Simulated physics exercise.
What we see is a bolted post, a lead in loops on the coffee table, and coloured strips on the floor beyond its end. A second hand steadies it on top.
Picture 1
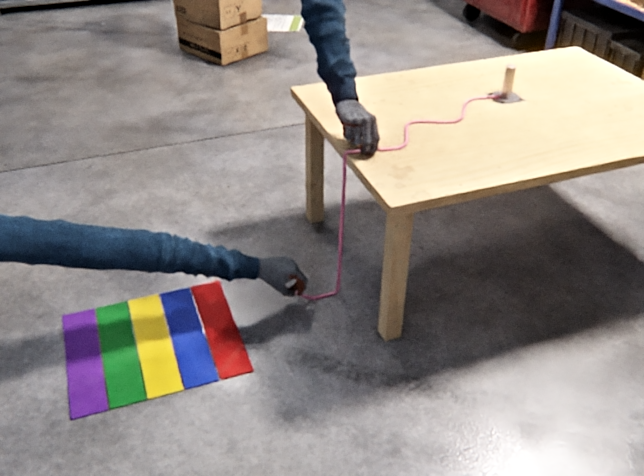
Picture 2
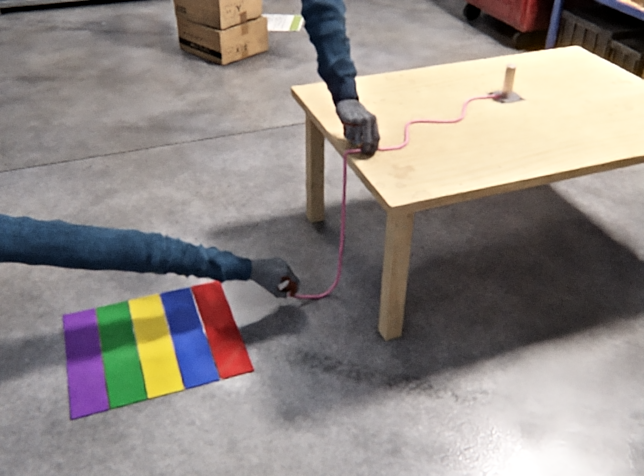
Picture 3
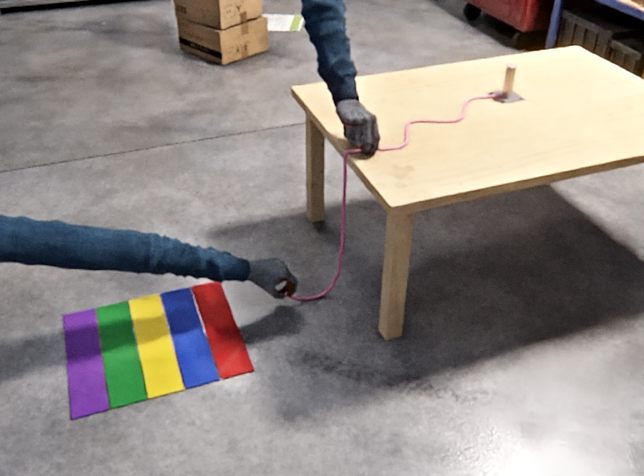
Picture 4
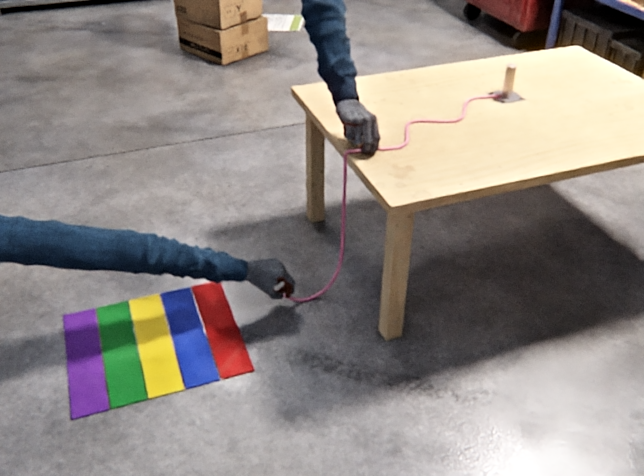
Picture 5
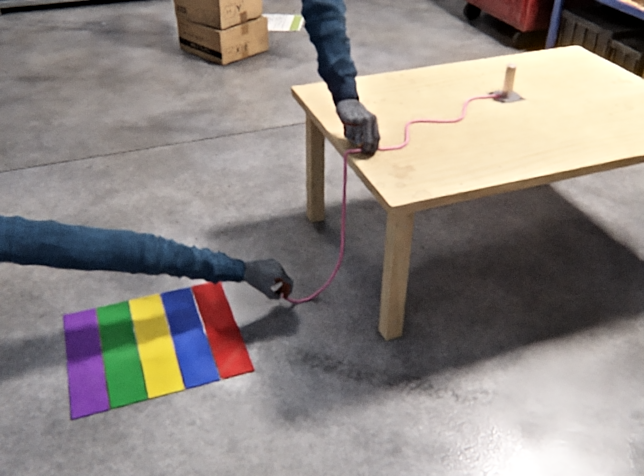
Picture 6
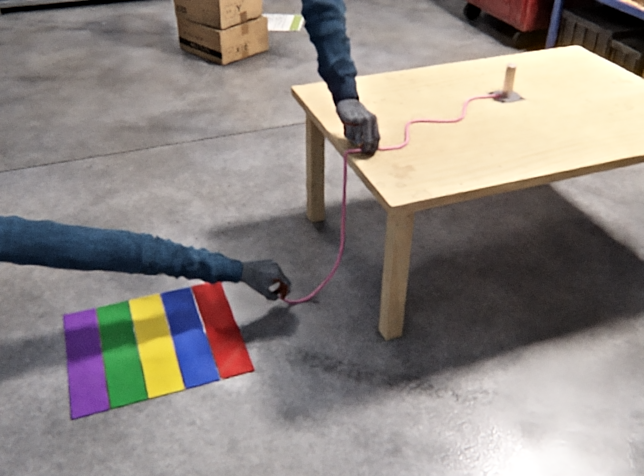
Gloved hand drawing the end of a pink cord slightly left near coloured floor strips, another pressing it at the table edge.
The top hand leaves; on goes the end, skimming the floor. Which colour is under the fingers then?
The end stops over the yellow strip.
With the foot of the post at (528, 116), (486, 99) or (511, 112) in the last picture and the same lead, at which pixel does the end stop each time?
Near (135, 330), (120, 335) and (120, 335).
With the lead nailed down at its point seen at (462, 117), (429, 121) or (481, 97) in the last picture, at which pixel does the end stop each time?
Near (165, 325), (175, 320) and (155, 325).
Soon after, end near (222, 310); over red.
After that, end near (177, 321); over blue.
At the stop, end near (151, 327); over yellow. It gets as far as the yellow strip.
